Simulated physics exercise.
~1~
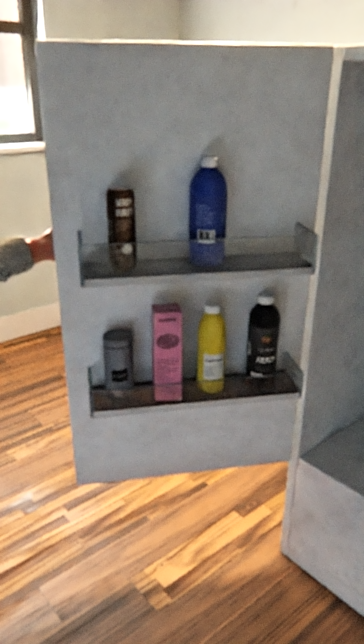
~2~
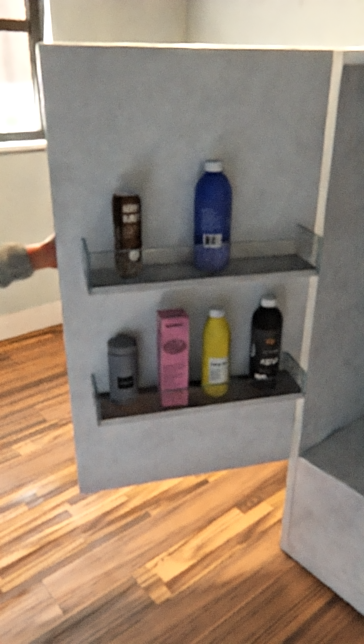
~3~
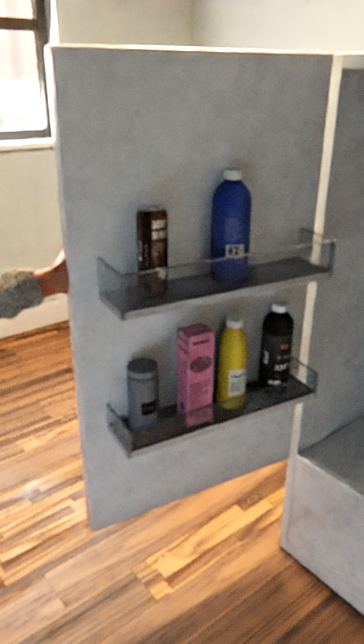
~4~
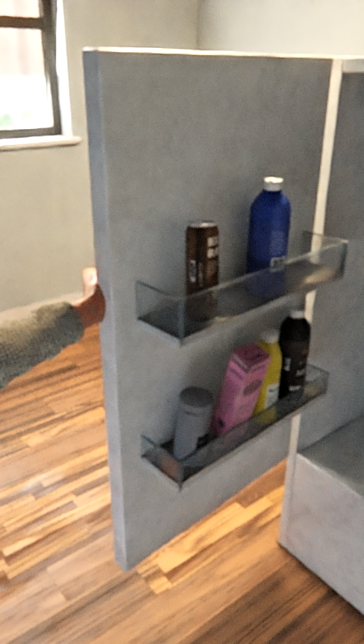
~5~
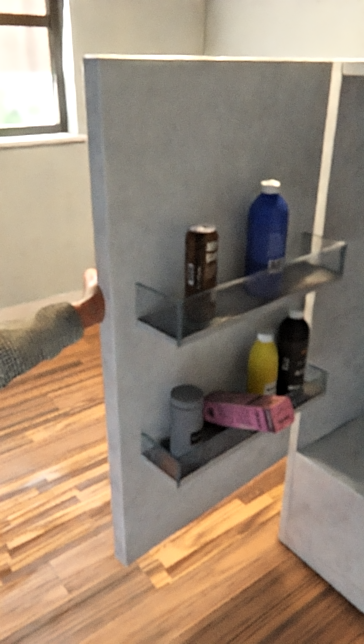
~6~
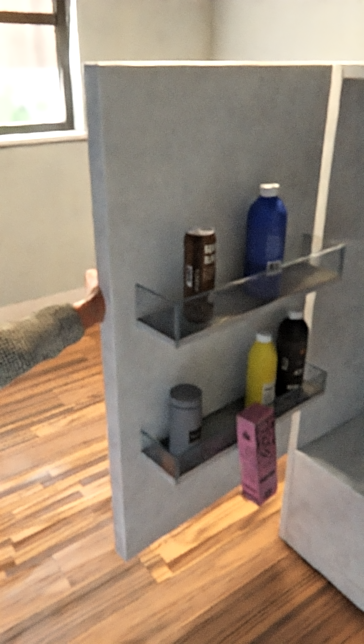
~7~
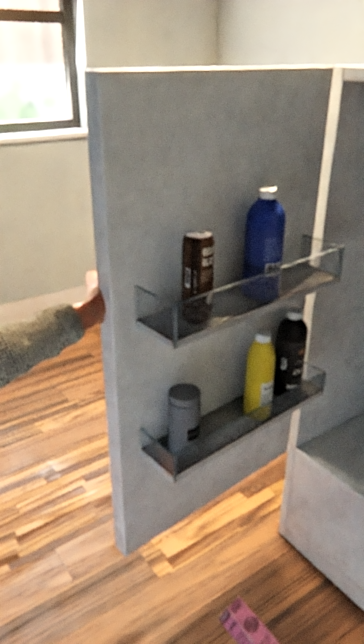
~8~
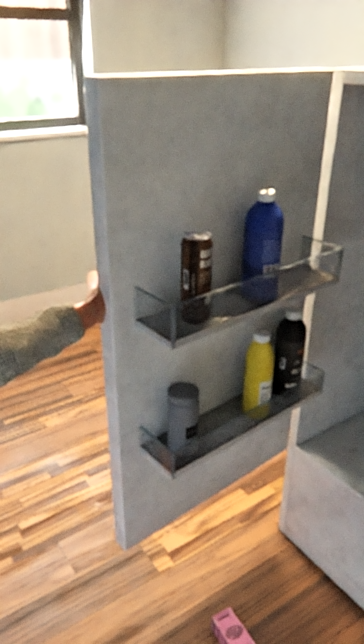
Fridge door with bottle-filled racks swinging under a hand, then stopping as a pink carton tips over the rail onto the floor.
